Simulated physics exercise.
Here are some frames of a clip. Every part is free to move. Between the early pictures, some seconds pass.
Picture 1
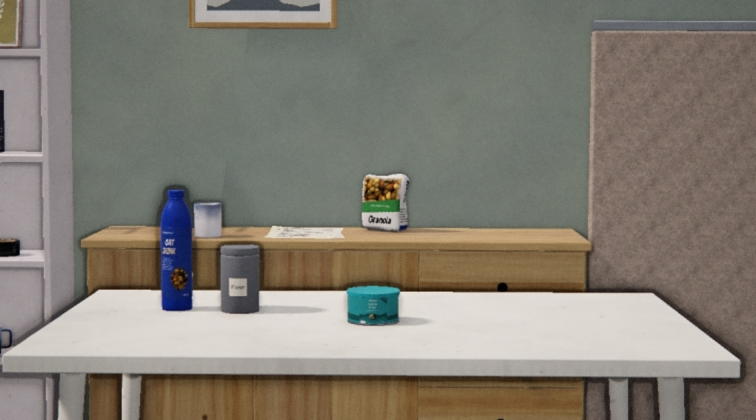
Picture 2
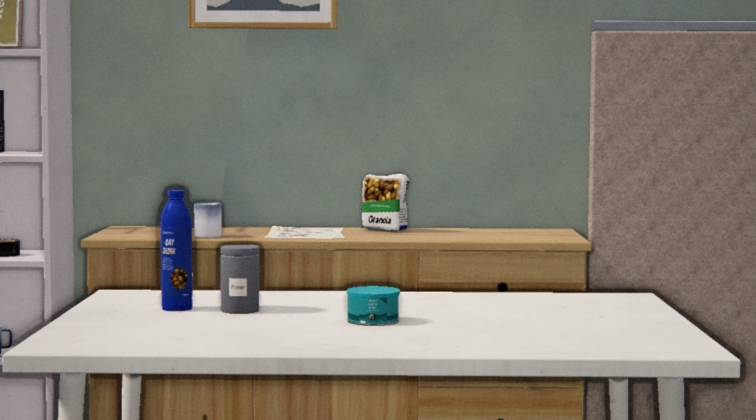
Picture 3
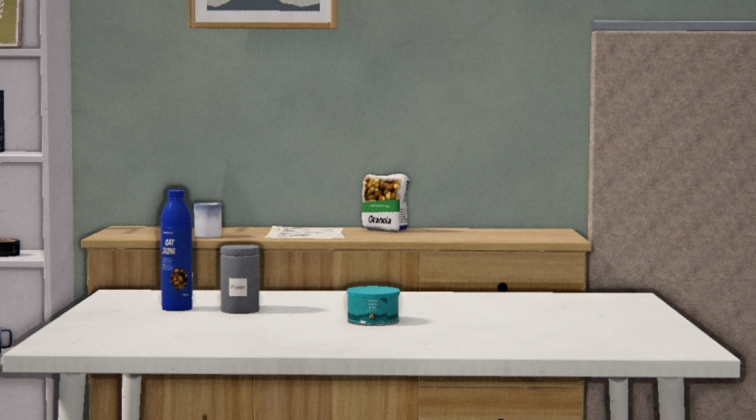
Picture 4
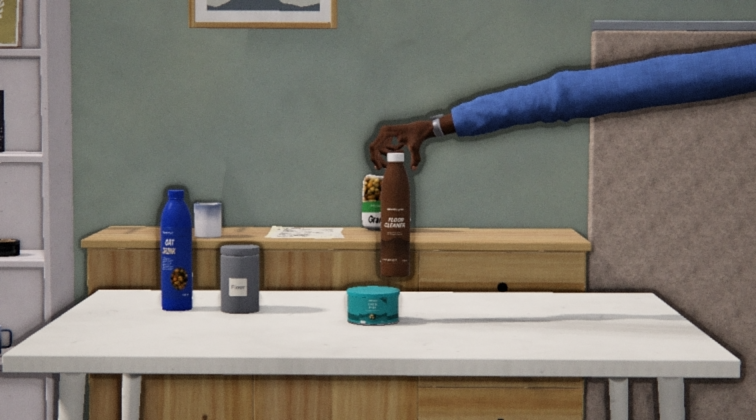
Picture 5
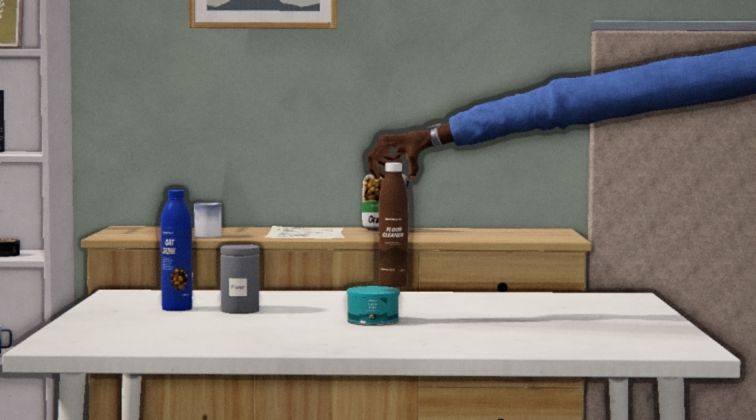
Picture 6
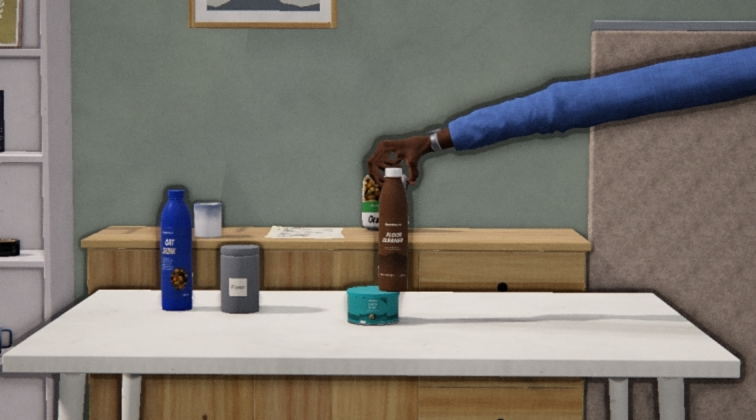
On a white table stand a blue bottle, a grey jar and a turquoise tub, all still; then a blue-sleeved arm appears from the right, holding a brown bottle by its top and lowering it slightly behind the tub.
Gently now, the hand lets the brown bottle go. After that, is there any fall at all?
Nothing drops.
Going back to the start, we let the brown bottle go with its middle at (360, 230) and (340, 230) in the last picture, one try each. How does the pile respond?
The pile remains standing the first time and collapses the second time.
Then, 0.40 s on from there, no change.
Then, 0.90 s on from there, brown bottle resting near (394, 230).
In the end, all 4 unmoved. At the end, from the last picture's camera, brown bottle near (394, 230). The pile keeps its balance.
